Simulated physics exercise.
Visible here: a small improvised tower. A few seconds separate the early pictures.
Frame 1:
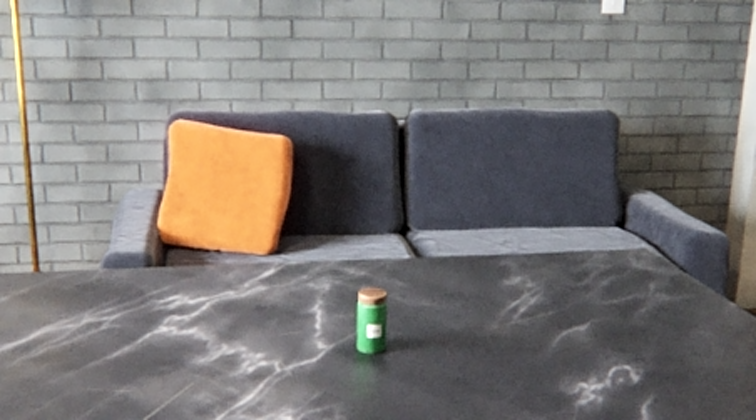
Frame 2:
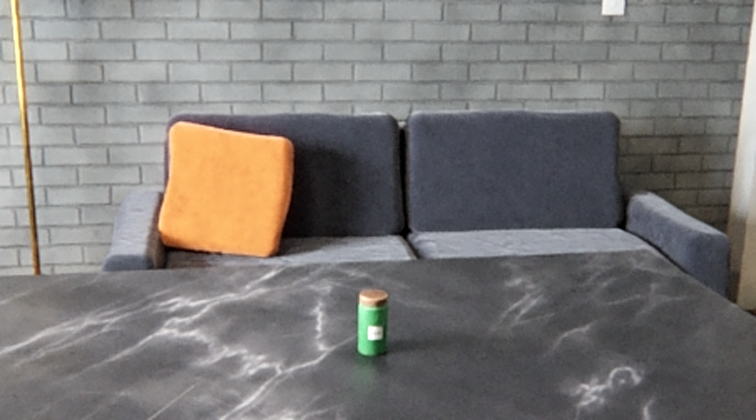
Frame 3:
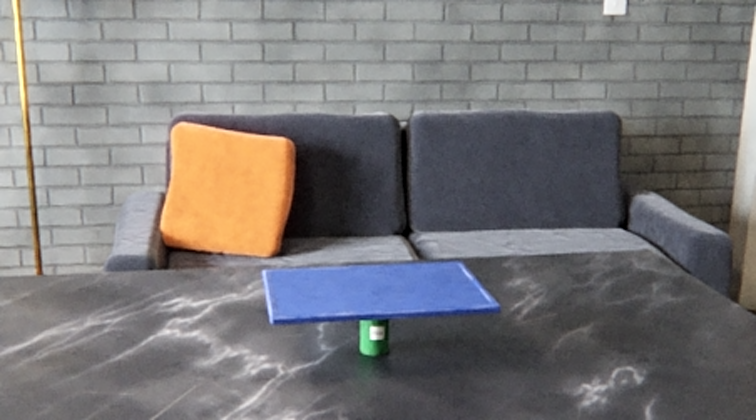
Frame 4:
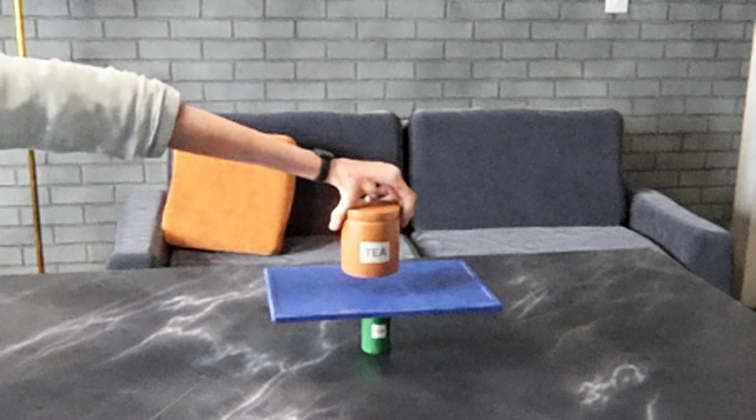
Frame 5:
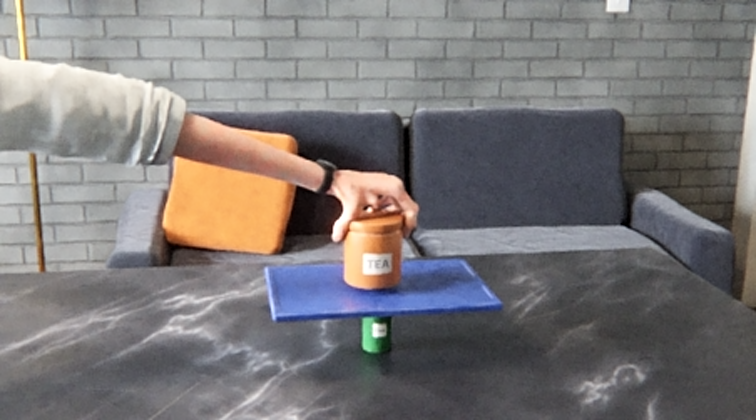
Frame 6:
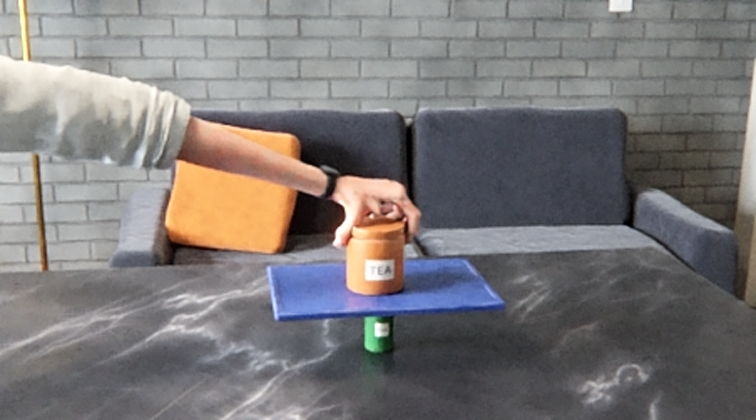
The clip opens on a small green shaker standing alone on a dark marbled table, with a gray sofa and orange cushion behind it. A flat blue board then appears on top of the shaker. A hand reaches in from the left, lowers an orange jar labeled "TEA" onto the board, and keeps hold of it.
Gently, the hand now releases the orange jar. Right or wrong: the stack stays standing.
Right.
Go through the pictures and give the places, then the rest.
In the first frame, the last thing is not in view yet; green shaker (372, 320).
In the second frame, the last thing is not in view yet; green shaker (373, 322).
In the third frame, the last thing is not in view yet; green shaker (375, 322).
In the fourth frame, still above its spot; orange jar (371, 237); green shaker (377, 320).
In the fifth frame, still above its spot; orange jar (373, 249); green shaker (377, 320).
In the sixth frame, set down, still held; orange jar (376, 255); green shaker (380, 319).
Then, 0.50 s on from there, no change.
Then, 1.30 s on from there, orange jar resting near (376, 255).
In the end, all 3 unmoved. At the end, from the last picture's camera, orange jar near (376, 255). The stack holds.
